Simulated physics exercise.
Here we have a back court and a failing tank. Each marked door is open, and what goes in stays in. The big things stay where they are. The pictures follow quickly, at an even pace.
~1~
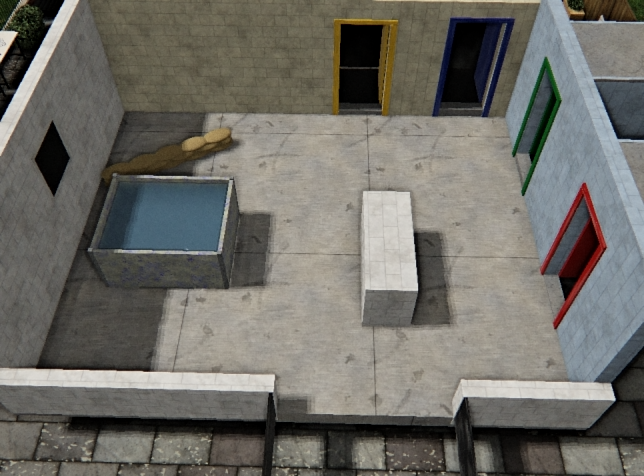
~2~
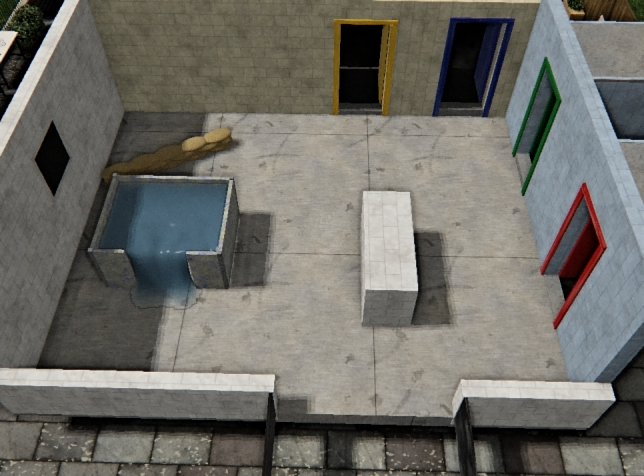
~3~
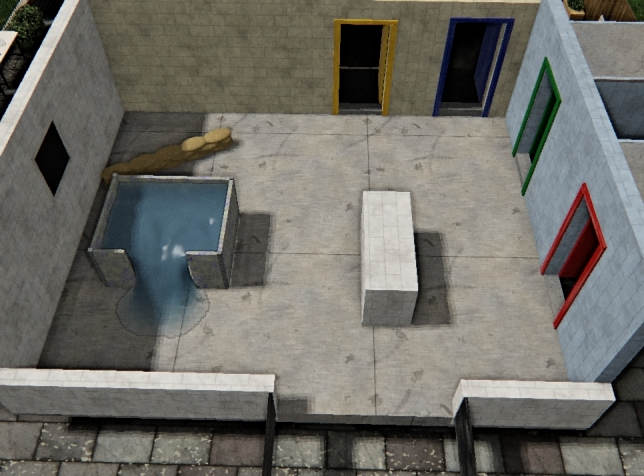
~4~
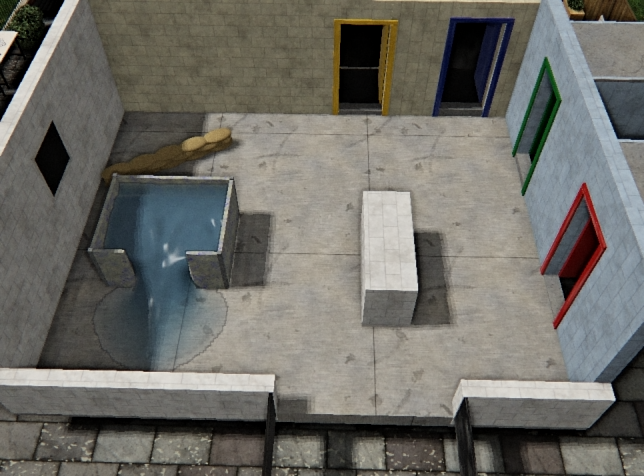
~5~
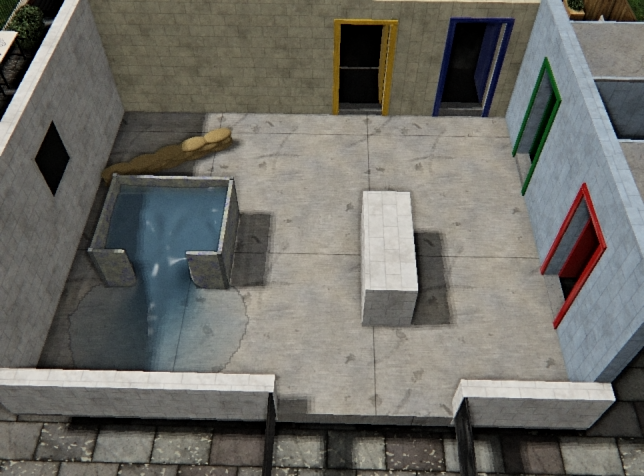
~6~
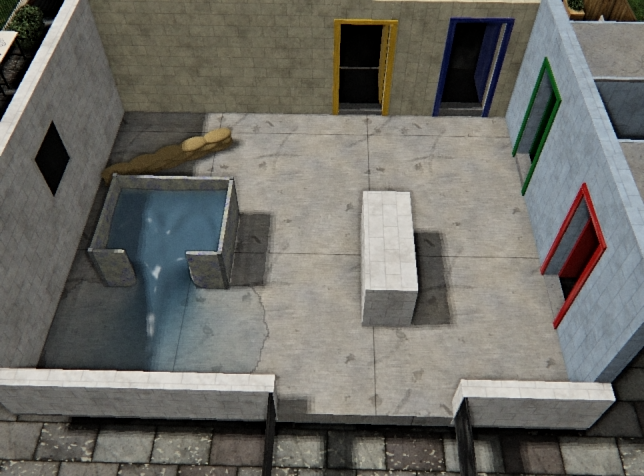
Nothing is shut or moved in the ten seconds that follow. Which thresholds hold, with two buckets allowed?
One by one: The green door admits no more than that; the yellow door admits no more than that; the blue door admits no more than that; the red door lets in a lot.
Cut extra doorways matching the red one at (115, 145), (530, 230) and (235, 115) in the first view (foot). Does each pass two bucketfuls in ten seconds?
In that order: Keeps below it, stays under, keeps below it.
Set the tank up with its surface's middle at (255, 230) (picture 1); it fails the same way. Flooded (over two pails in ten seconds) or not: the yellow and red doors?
One by one: Yellow door holds, red door keeps below it.
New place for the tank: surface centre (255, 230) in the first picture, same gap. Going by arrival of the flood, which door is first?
The door marked red.
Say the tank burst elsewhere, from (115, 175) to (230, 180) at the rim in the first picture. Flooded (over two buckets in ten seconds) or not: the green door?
Green goes over.
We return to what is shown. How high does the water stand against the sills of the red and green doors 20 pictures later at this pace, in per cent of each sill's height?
About 220 and 0 per cent.
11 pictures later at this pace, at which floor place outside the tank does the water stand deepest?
Around (29, 391).
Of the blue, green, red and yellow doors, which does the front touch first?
That is the red door.
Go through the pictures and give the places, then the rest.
The tank at (166, 216) is whole and still, in the first frame.
The front is at (135, 298), out from the gap at (164, 275), in the second frame.
Water pours out at (164, 275) and has run to (177, 332), in the third frame.
Water pours out at (165, 276) and has run to (157, 371), in the fourth frame.
Water pours out at (164, 275) and has run to a hidden place, in the fifth frame.
Water pours out at (164, 275) and has run to a hidden place, in the sixth frame.
A moment on, water covers 15 % of the floor; the green door not reached, the yellow door not reached, the blue door not reached, the red door not reached.
Next, water covers 25 % of the floor; the green door not reached, the yellow door not reached, the blue door not reached, the red door not reached.
Then, water covers 40 % of the floor; the green door not reached, the yellow door not reached, the blue door not reached, the red door under two buckets in.
Later, water covers 70 % of the floor; the green door wet at the sill, nothing in, the yellow door not reached, the blue door not reached, the red door over two buckets in.
In the end, water covers 95 % of the floor; the green door wet at the sill, nothing in, the yellow door wet at the sill, nothing in, the blue door wet at the sill, nothing in, the red door over two buckets in.
